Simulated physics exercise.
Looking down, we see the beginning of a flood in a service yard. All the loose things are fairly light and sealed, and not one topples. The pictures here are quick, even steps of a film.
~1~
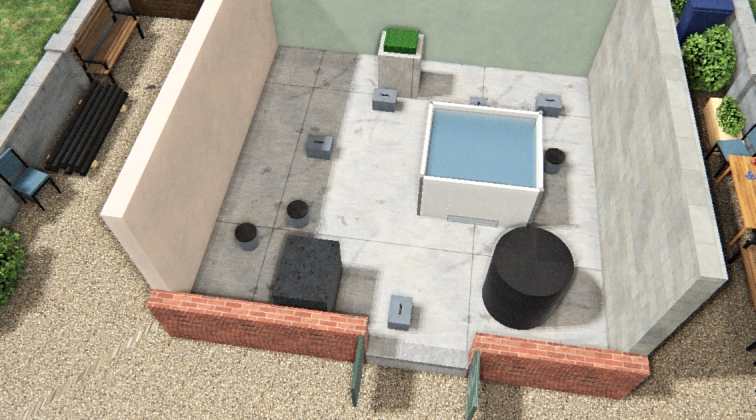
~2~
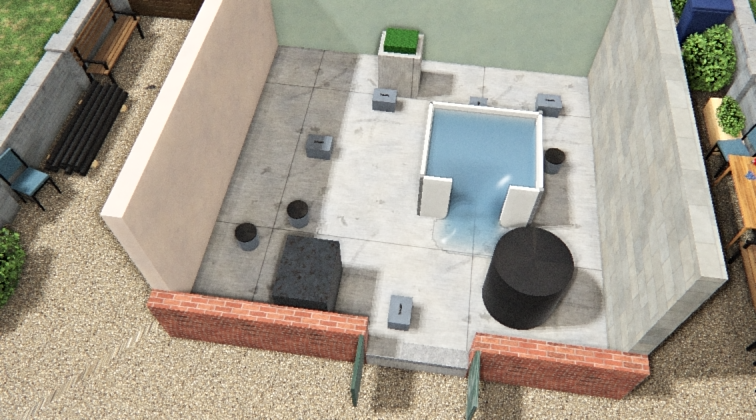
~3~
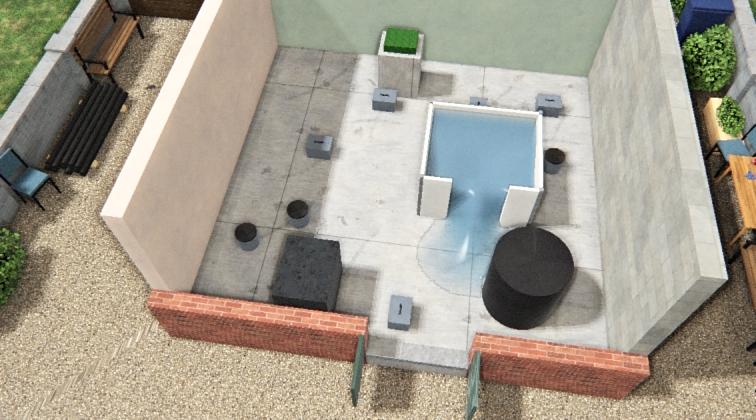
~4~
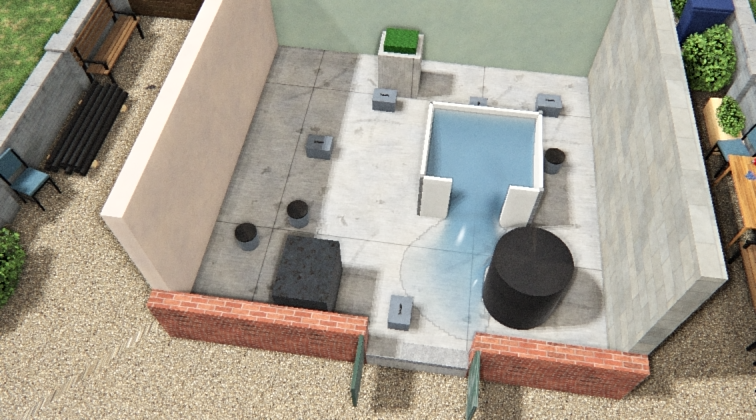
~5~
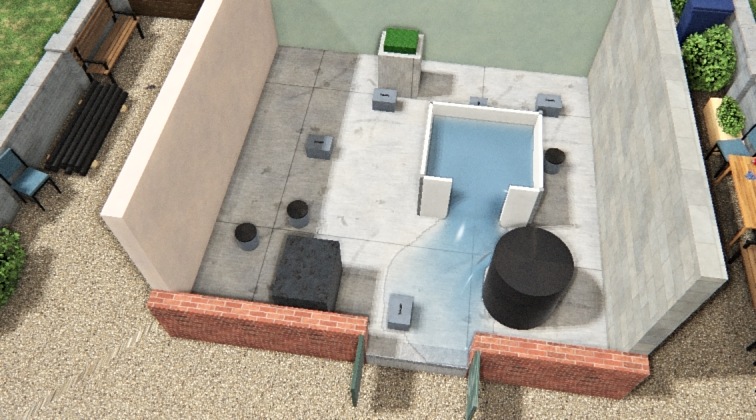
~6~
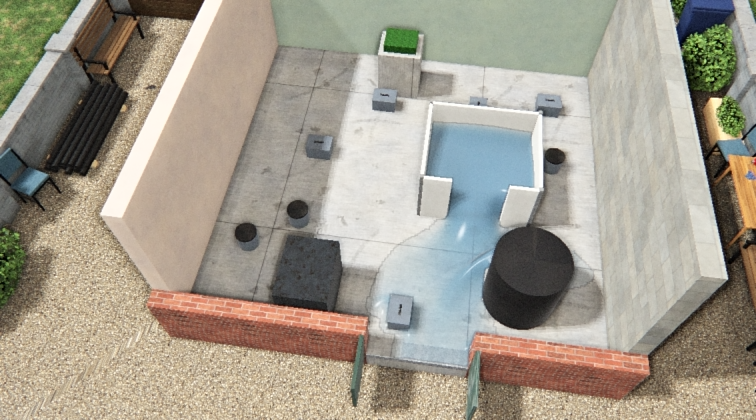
Water pours from an opened white tank and spreads across the paved yard around a gray block.
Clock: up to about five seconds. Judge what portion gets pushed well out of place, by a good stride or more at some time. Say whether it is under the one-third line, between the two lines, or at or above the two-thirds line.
It is a small minority below a third.
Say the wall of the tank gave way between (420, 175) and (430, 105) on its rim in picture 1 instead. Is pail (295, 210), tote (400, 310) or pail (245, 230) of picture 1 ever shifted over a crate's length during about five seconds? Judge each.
Taking them in order, covered the distance, short of it, covered the distance.
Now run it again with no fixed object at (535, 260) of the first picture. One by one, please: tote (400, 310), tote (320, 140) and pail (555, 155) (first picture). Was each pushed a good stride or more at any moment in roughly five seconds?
No. 1 got relocated, no. 2 remained in place, no. 3 got relocated.
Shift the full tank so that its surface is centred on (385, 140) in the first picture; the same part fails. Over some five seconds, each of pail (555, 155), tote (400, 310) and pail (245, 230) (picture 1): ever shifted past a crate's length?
First never went far, then displaced far, then displaced far.
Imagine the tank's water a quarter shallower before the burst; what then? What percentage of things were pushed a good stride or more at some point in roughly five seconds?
Some 10 per cent.
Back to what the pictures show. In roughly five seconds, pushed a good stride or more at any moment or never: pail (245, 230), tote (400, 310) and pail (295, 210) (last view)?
Item one stayed under the mark, item two went the distance, item three stayed under the mark.
A moment on, 0 of 8 are well off their spots; 0 afloat.
Next, 1 of 8 are well off their spots; 0 afloat.
Later, 1 of 8 are well off their spots; 0 afloat.
In the end, 1 of 8 are well off their spots, and 1 have been at some point; 0 afloat.
